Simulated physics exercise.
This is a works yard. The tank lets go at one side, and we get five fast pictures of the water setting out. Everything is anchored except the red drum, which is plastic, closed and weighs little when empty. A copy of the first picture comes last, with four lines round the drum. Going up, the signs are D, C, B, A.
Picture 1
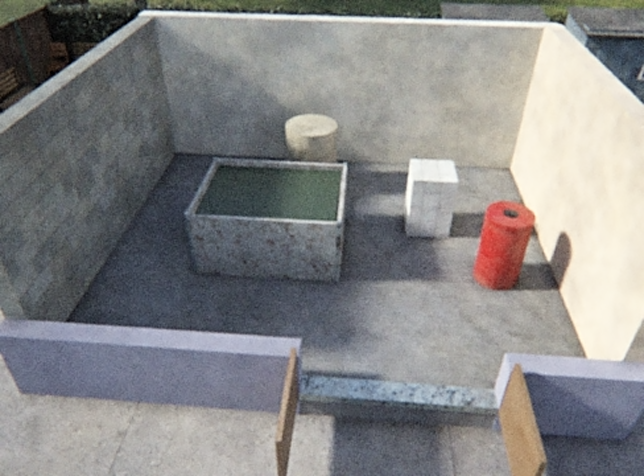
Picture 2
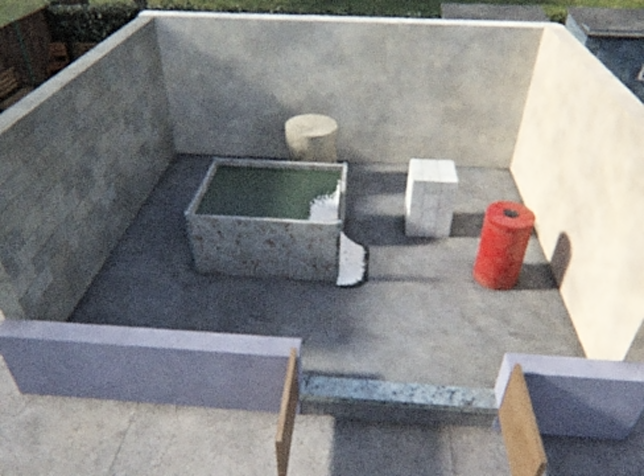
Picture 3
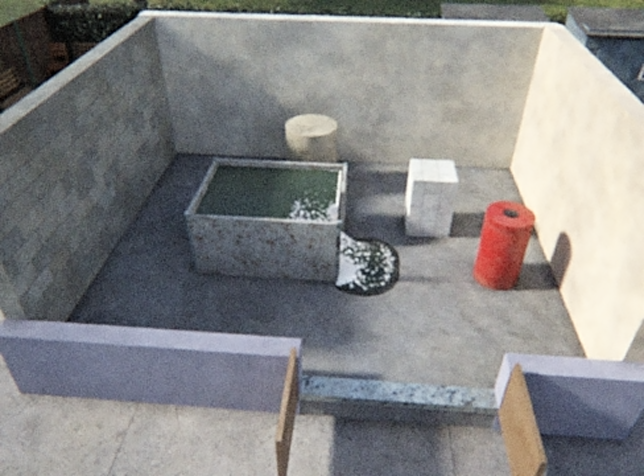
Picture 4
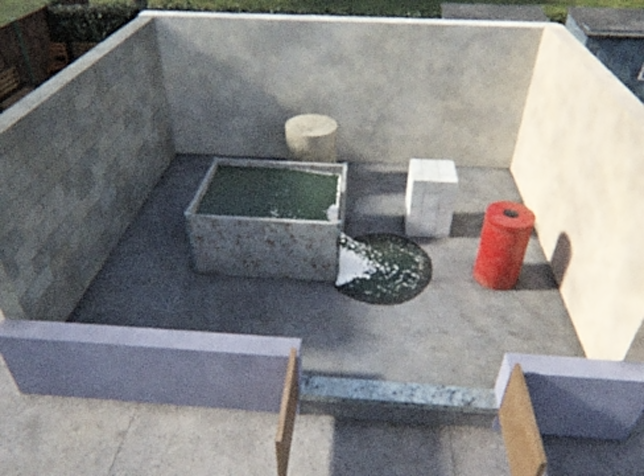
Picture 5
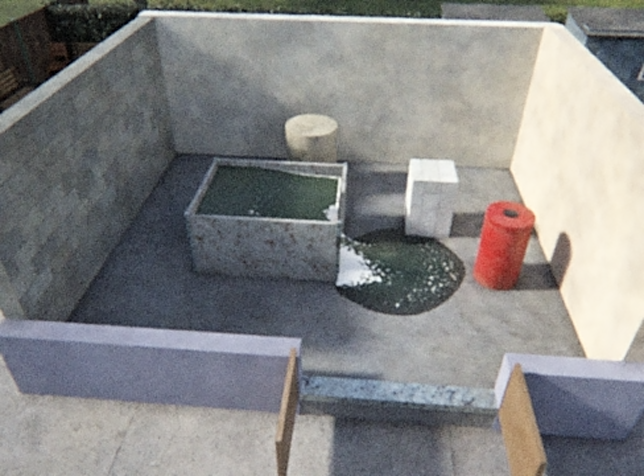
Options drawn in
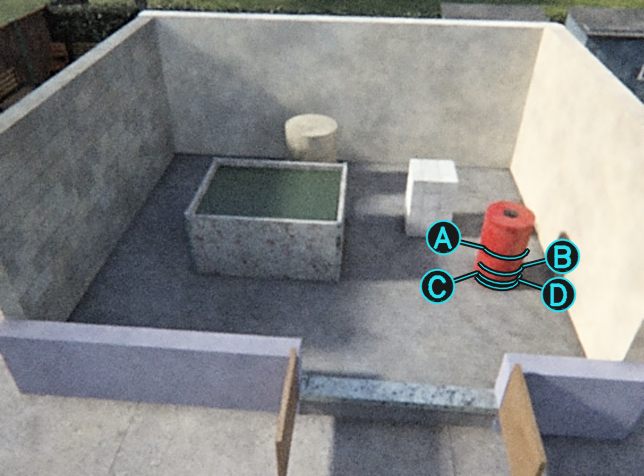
In a walled works yard with an open gate, water pours from the right side of a full rectangular tank onto the ground, and a dark, foam-flecked puddle spreads beside it while the red drum and white block stay still.
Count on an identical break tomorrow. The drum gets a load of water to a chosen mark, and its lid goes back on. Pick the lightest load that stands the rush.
Choose A.
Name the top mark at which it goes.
Here it is mark B.
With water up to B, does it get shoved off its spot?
Yes, that goes wrong.
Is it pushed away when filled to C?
Yes.
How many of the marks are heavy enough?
One of them.
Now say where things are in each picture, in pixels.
In the first picture, lid of the red drum at (511, 214); tank full, its middle at (272, 194); open gate at (402, 349).
In the second picture, 1 % of the ground under water, its edge towards the drum at (362, 263).
In the third picture, 3 % of the ground under water, its edge towards the drum at (391, 264).
In the fourth picture, 6 % of the ground under water, its edge towards the drum at (425, 267).
In the fifth picture, lid of the red drum at (511, 214); 9 % of the ground under water, its edge towards the drum at (455, 268).
In cyan, A at (508, 258); B at (504, 274); C at (501, 283); D at (500, 288); from the bottom up D, C, B, A.
With A, it does not move.
With B, it is pushed about half its own width away.
With C, it is pushed about 3 times its own width away.
With D, it is pushed about 3 times its own width away.
